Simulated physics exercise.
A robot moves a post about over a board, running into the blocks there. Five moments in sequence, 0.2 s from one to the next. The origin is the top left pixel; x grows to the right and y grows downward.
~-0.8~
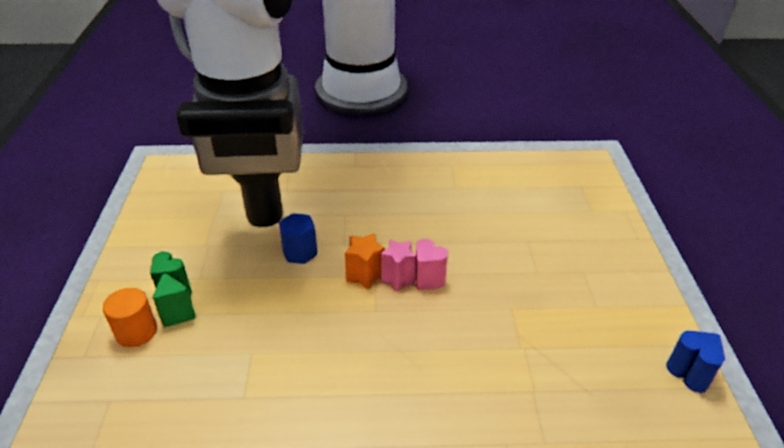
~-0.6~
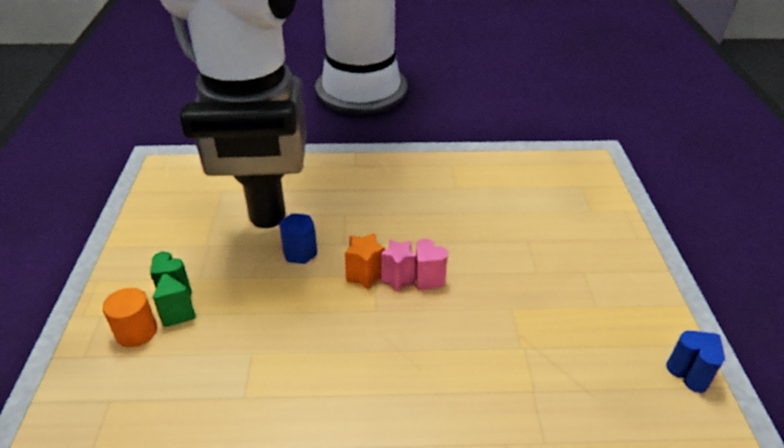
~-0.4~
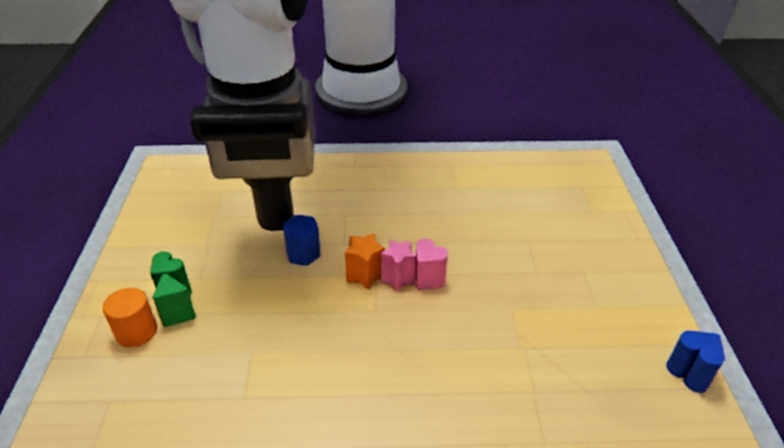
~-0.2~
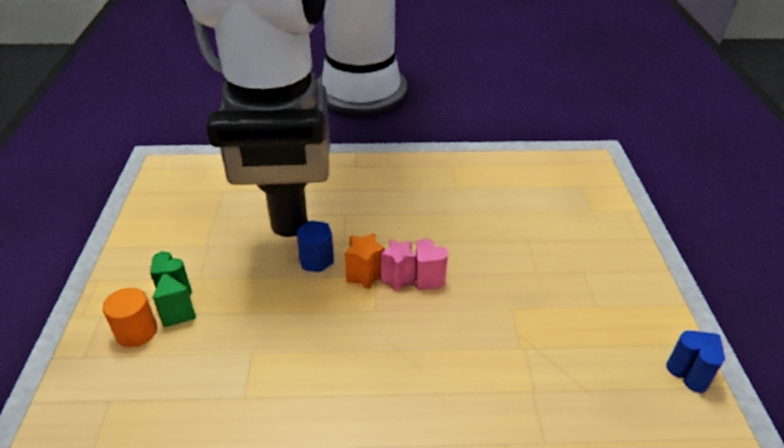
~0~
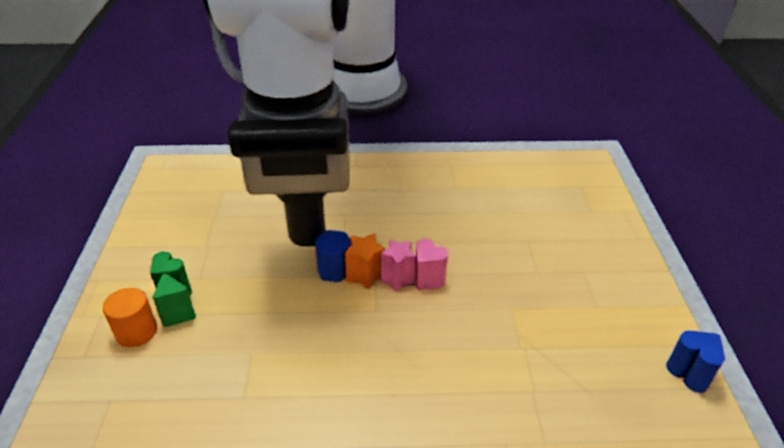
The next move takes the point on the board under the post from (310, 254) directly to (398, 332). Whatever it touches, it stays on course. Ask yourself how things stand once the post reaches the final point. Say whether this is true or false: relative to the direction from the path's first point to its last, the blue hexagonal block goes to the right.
False - the claim does not hold.
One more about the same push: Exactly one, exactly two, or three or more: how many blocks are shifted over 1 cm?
I'd say three or more blocks get shifted by more than about 1 cm.
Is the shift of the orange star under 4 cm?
The answer is no.
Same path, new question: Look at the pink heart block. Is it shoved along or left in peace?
It is moved from its place.
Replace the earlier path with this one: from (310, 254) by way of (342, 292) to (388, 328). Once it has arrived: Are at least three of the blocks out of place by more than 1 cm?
Yes
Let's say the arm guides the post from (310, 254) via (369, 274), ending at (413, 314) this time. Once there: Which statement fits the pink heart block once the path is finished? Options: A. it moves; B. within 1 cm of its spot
A
What follows on the original path. One third of the way, post at (336, 259); blue hexagonal block at (368, 262), turned 25° anticlockwise; orange star at (400, 255), turned 30° anticlockwise; pink star at (431, 255); pink heart block at (459, 253), turned 15° anticlockwise.
Two thirds of the way, post at (366, 285); blue hexagonal block at (404, 285), turned 40° anticlockwise; orange star at (421, 263), turned 70° anticlockwise; pink star at (451, 255); pink heart block at (477, 250), turned 25° anticlockwise.
At the end, post at (398, 313); blue hexagonal block at (440, 300), turned 95° anticlockwise; orange star at (422, 264), turned 75° anticlockwise; pink star at (451, 254); pink heart block at (477, 250), turned 25° anticlockwise.
